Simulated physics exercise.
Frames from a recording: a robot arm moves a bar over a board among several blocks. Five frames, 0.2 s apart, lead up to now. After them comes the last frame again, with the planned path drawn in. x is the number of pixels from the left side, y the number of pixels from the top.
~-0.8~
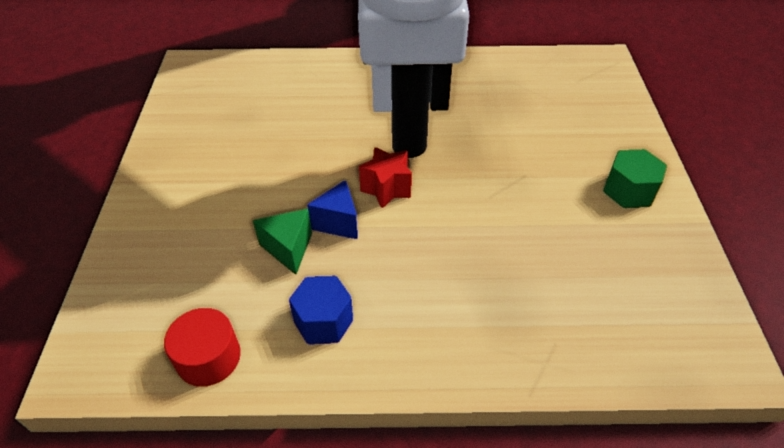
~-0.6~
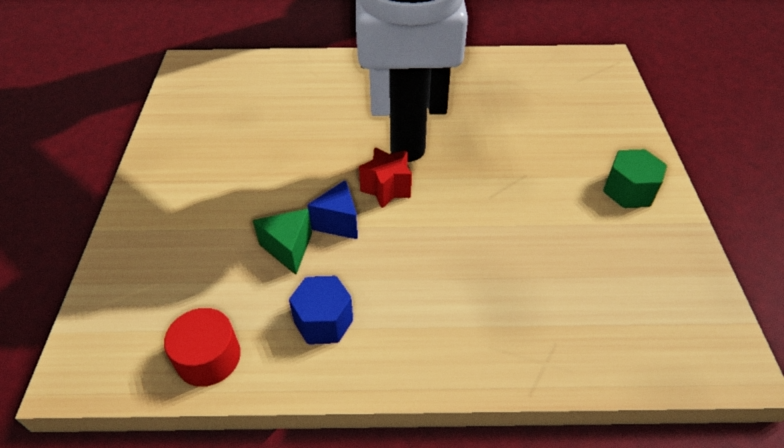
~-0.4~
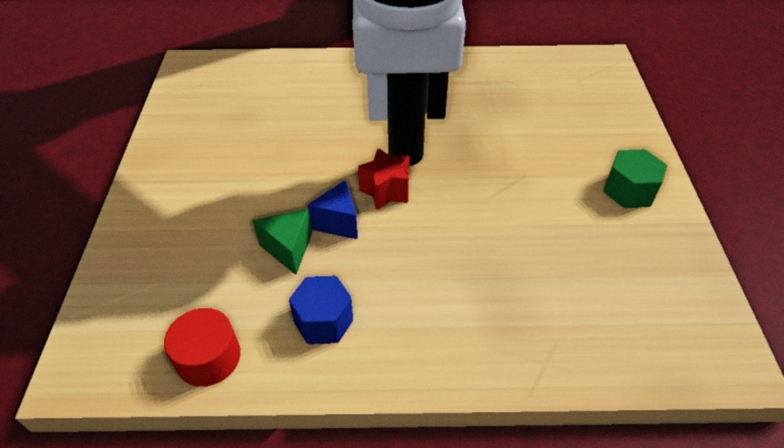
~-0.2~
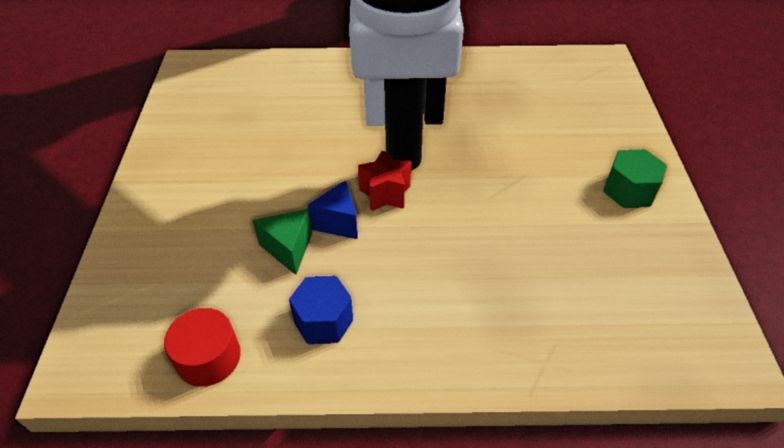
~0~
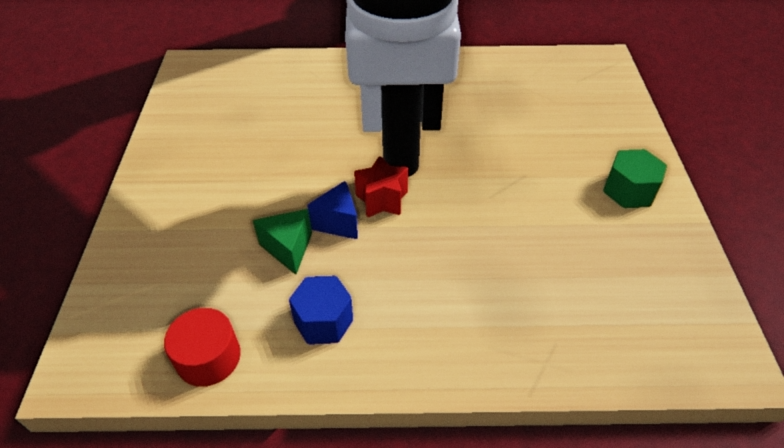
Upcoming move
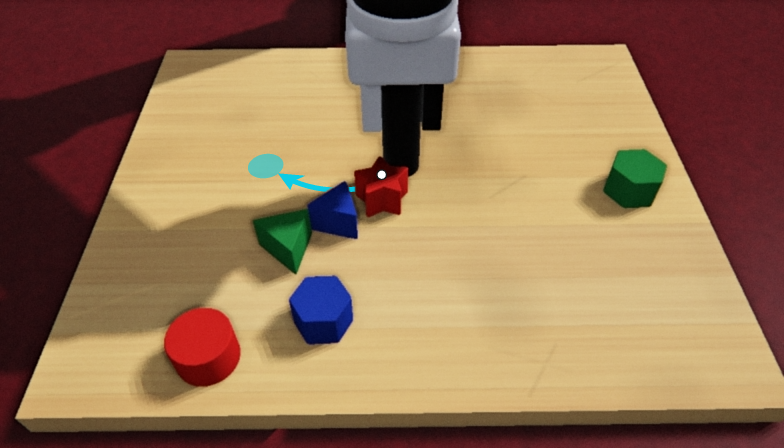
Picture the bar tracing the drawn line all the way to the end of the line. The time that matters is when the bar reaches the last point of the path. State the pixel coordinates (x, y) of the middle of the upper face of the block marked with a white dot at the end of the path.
It will end up at (332, 191).
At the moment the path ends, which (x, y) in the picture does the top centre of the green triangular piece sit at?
The middle of the upper face of the green triangular piece will lie at about (270, 243) in the picture.
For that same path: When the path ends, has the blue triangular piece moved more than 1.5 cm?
Yes, that is what happens.
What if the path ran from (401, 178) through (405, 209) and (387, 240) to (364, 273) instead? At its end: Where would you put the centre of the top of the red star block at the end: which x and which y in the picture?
Final place: (328, 233).
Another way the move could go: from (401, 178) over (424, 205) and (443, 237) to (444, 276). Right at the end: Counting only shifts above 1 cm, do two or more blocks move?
No.
The line goes from (401, 178) through (353, 189) and (304, 185) to (266, 166); the dot is on the red star block.
The first path, step by step. One third of the way, bar (352, 178); green triangular piece (270, 240), turned 35° clockwise; blue triangular piece (321, 217), turned 30° anticlockwise; red star block (345, 191), turned 25° anticlockwise.
Two thirds of the way, bar (301, 173); green triangular piece (270, 243), turned 50° clockwise; blue triangular piece (319, 222), turned 45° anticlockwise; red star block (332, 191), turned 45° anticlockwise.
At the end, bar (263, 154); green triangular piece (270, 243), turned 50° clockwise; blue triangular piece (319, 222), turned 45° anticlockwise; red star block (332, 191), turned 45° anticlockwise.
